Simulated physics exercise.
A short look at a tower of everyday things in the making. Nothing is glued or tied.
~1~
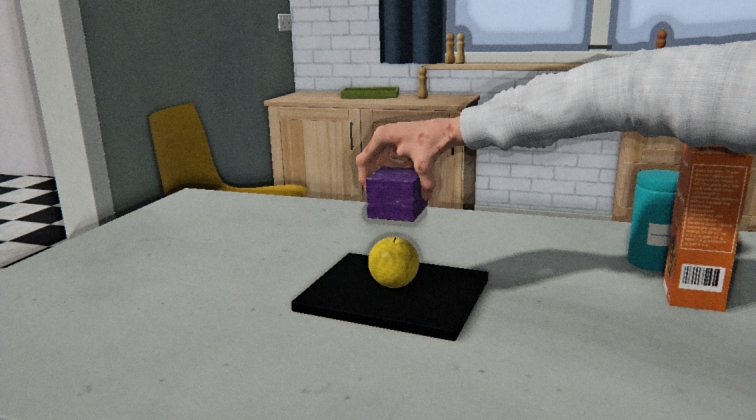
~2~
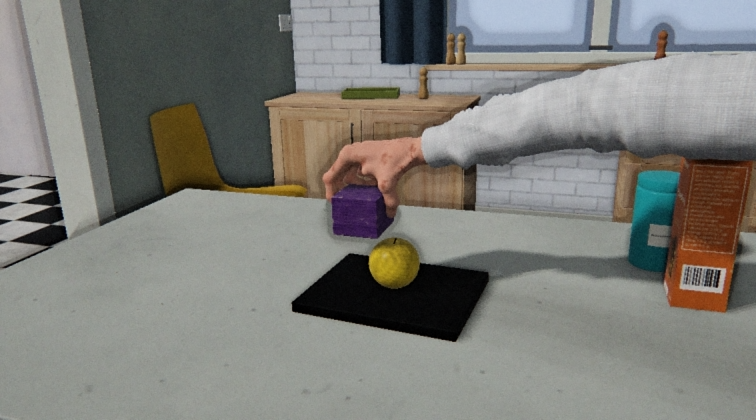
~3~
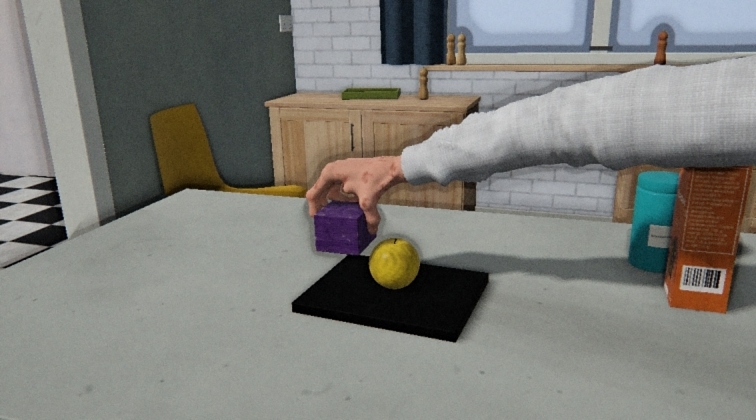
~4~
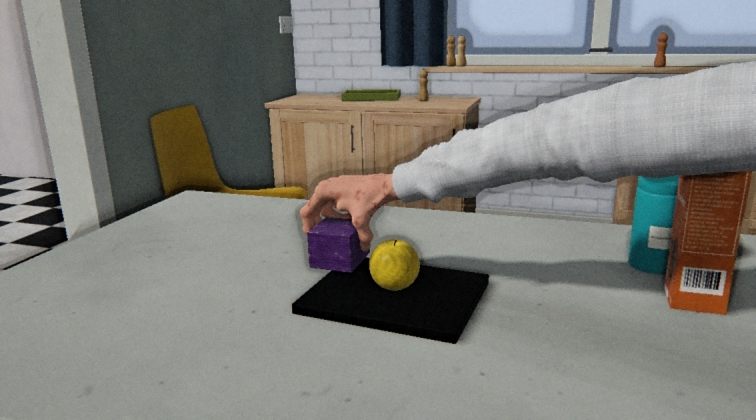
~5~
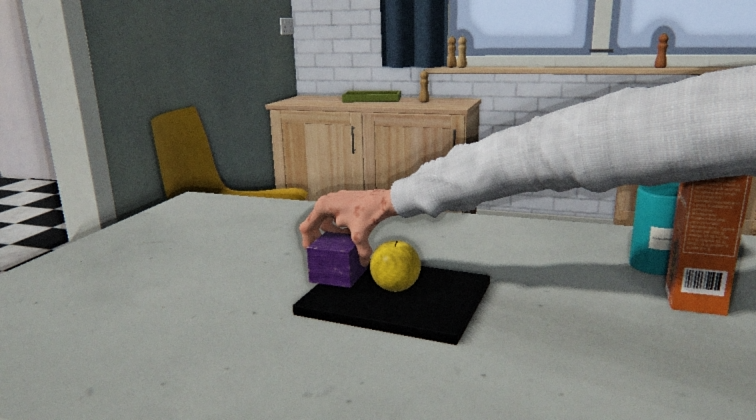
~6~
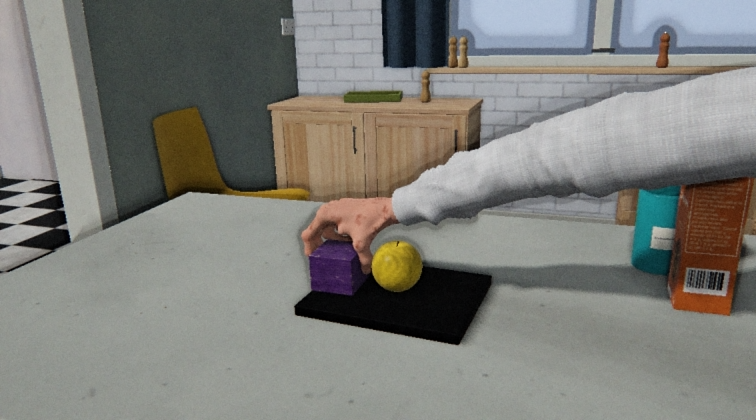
At first, a hand holds a purple block in the air above a yellow apple that sits on a black board on a table. The hand carries the block left and downward past the apple, then lowers it onto the board at the apple's left, fingers still gripping it.
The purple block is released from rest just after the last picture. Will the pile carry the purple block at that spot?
As it turns out, it keeps its balance.
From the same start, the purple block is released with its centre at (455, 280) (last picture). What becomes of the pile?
Then it holds.
Then, 0.30 s past the last view, nothing moves.
Then, 0.70 s past the last view, purple block resting near (341, 265).
Finally, all 5 still in place. Final places as the last picture's camera would see them, purple block near (341, 265). The pile stays up.
